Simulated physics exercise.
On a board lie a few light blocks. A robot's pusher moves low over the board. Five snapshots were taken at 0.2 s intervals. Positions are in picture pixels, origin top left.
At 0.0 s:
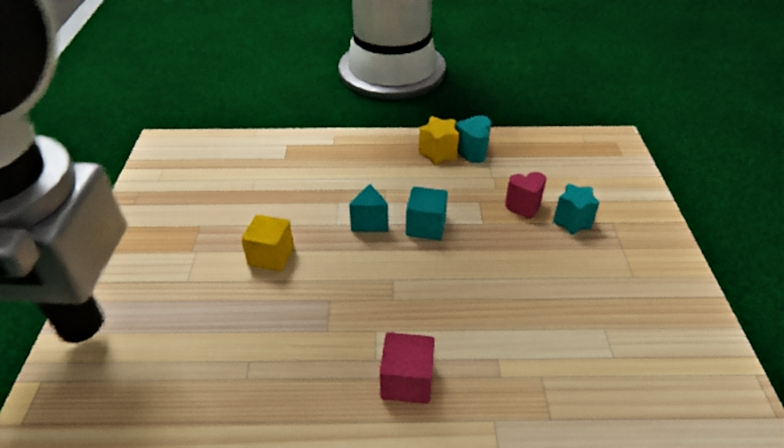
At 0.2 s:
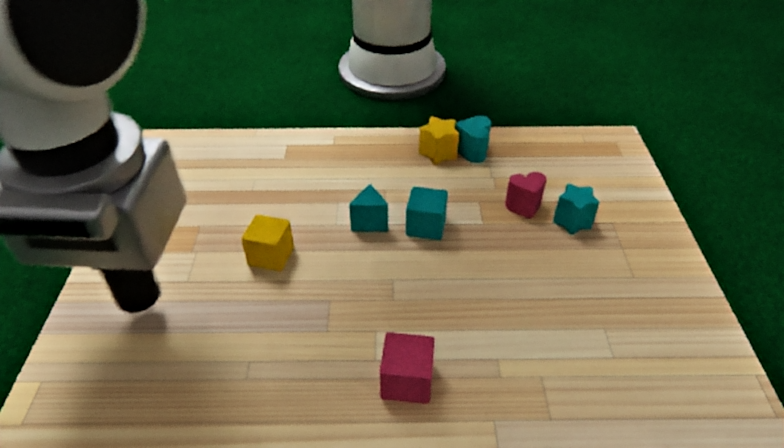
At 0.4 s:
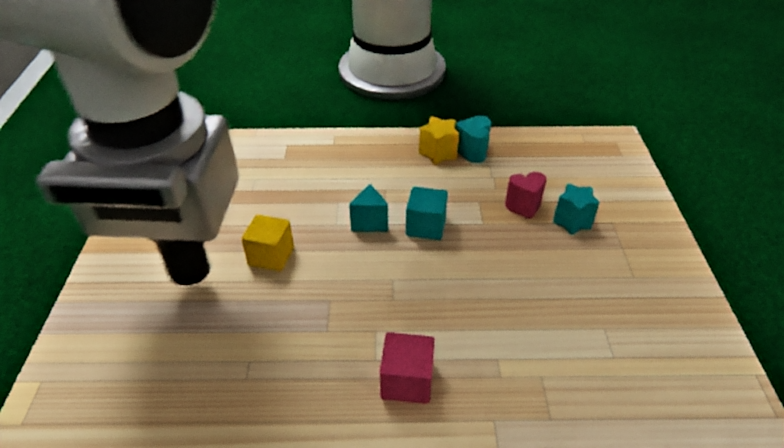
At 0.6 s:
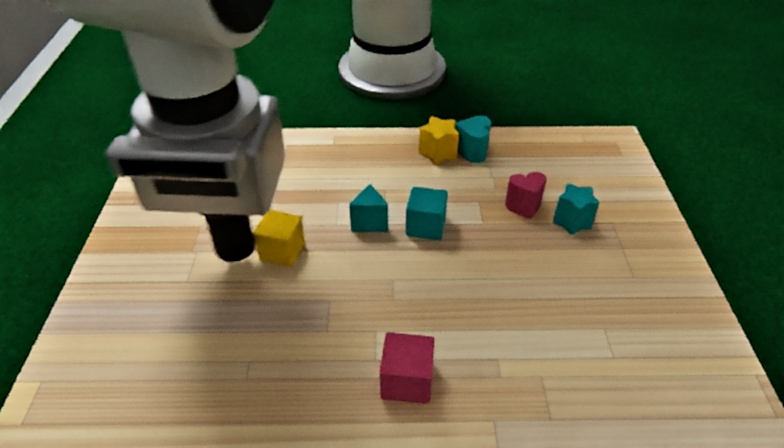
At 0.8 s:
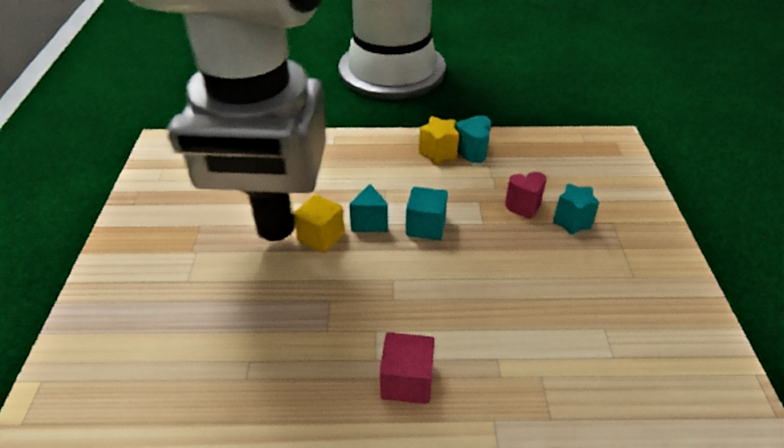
At first, a robot's dark-tipped pusher hovers at the left of a wooden board scattered with yellow, turquoise and red blocks. It moves right and away from the viewer, reaches the yellow cube and pushes it rightward, close to the turquoise triangular block, while the other blocks stay still.
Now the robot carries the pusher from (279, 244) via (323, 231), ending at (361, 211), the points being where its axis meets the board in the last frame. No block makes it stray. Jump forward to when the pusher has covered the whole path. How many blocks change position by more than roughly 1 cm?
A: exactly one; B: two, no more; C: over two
I'll go with C - over two.
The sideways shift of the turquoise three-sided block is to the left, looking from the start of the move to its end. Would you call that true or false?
That is false.
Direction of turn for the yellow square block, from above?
From above, it looks like the yellow square block goes clockwise.
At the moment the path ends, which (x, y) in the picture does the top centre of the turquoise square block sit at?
Close to (449, 200).
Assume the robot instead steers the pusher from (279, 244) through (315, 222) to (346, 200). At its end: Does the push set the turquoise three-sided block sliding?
In short: Yes.
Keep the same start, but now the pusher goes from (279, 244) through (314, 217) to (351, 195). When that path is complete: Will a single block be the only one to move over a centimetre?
No, that is not what happens.
The first path, step by step. Halfway along, pusher at (322, 214); yellow square block at (361, 205), turned 35° clockwise; turquoise three-sided block at (388, 195), turned 55° anticlockwise.
At the end, pusher at (360, 195); yellow square block at (395, 192), turned 60° clockwise; turquoise three-sided block at (425, 186), turned 30° anticlockwise; turquoise square block at (449, 200), turned 50° clockwise.
